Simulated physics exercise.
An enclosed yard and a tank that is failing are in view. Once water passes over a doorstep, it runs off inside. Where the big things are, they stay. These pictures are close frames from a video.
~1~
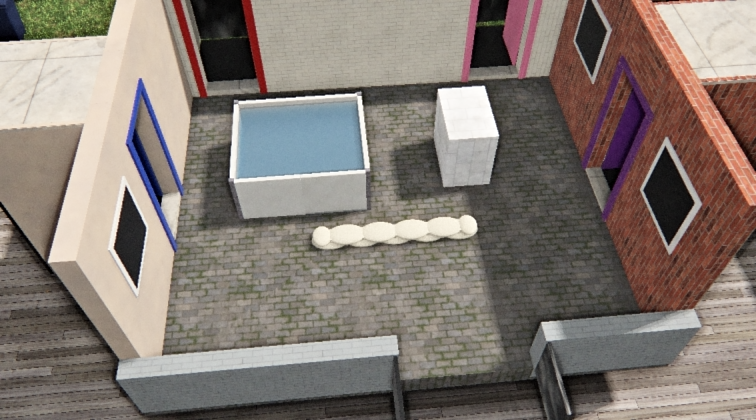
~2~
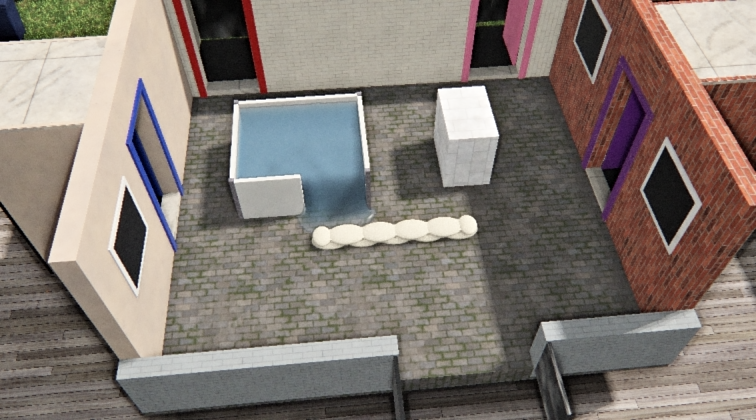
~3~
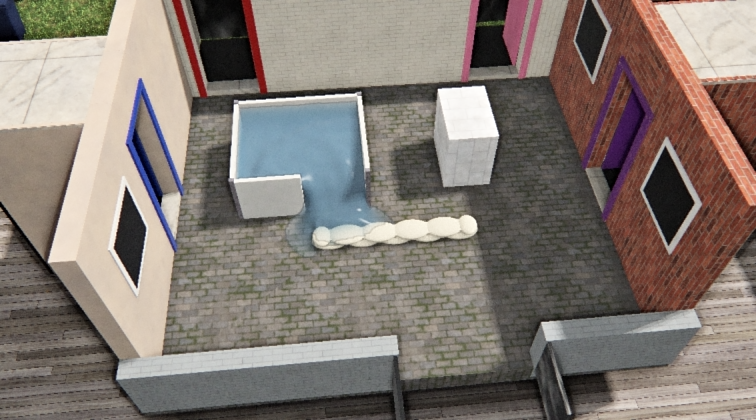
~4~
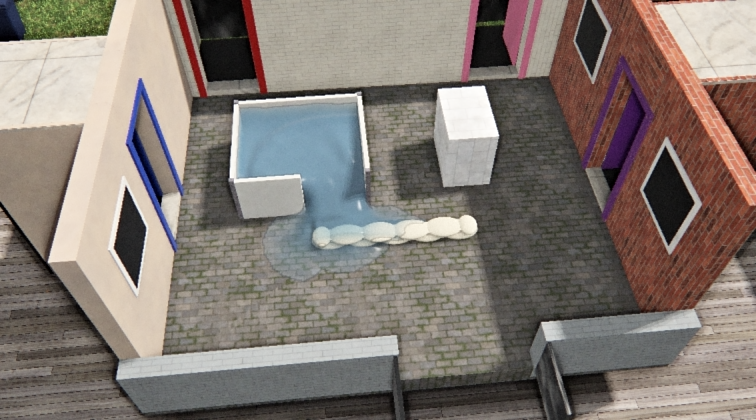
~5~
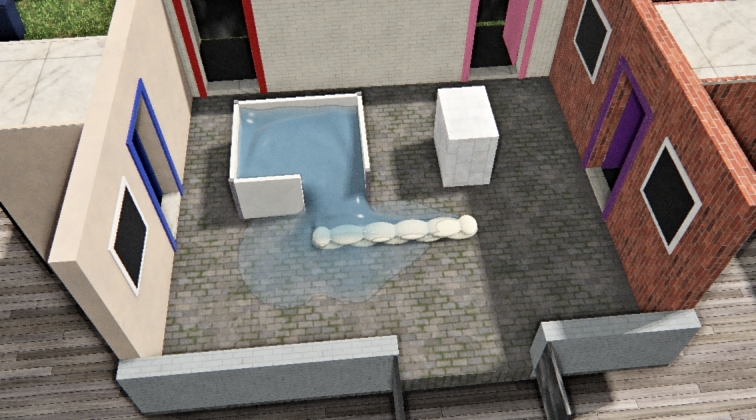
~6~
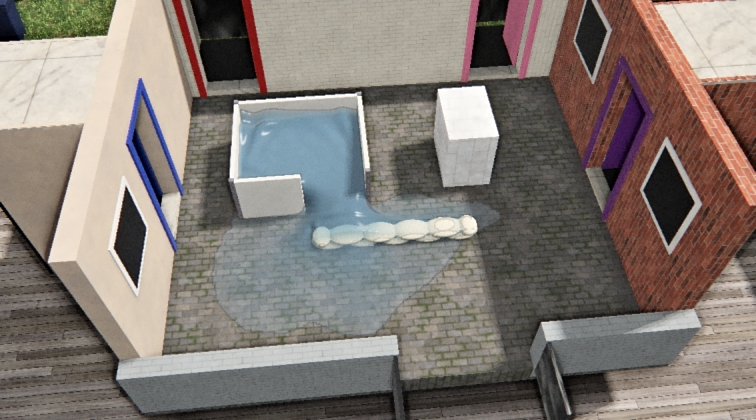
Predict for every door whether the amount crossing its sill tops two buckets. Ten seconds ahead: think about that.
The pink door does not top it. The blue door does not top it. The red door does not top it. The purple door tops it.
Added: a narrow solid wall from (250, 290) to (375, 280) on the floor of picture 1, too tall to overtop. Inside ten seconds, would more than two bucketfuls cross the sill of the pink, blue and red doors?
Pink falls short, blue overshoots, red falls short.
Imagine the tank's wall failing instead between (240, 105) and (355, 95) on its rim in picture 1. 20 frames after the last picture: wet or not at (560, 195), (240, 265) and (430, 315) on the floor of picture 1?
As listed: Wet, wet, no water.
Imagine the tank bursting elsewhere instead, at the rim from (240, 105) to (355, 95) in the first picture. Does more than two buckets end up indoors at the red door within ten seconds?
Red door: Crosses the threshold.
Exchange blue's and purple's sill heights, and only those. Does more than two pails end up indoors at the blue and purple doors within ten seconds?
Result - blue gets too much, purple gets too much.
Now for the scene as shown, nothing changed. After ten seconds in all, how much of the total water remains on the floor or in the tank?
Estimate: 76 %.
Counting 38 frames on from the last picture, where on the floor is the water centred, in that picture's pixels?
Around pixel (347, 215).
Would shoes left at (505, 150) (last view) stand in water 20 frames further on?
That spot would be not wet.
A moment on, water covers 45 % of the floor; the pink door not reached, the blue door not reached, the red door not reached, the purple door wet at the sill, nothing in.
Next, water covers 55 % of the floor; the pink door not reached, the blue door wet at the sill, nothing in, the red door not reached, the purple door over two buckets in.
Then, water covers 55 % of the floor; the pink door not reached, the blue door wet at the sill, nothing in, the red door not reached, the purple door far over two buckets in.
Later, water covers 80 % of the floor; the pink door wet at the sill, nothing in, the blue door under two buckets in, the red door wet at the sill, nothing in, the purple door far over two buckets in.
In the end, water covers 95 % of the floor; the pink door wet at the sill, nothing in, the blue door under two buckets in, the red door under two buckets in, the purple door far over two buckets in.
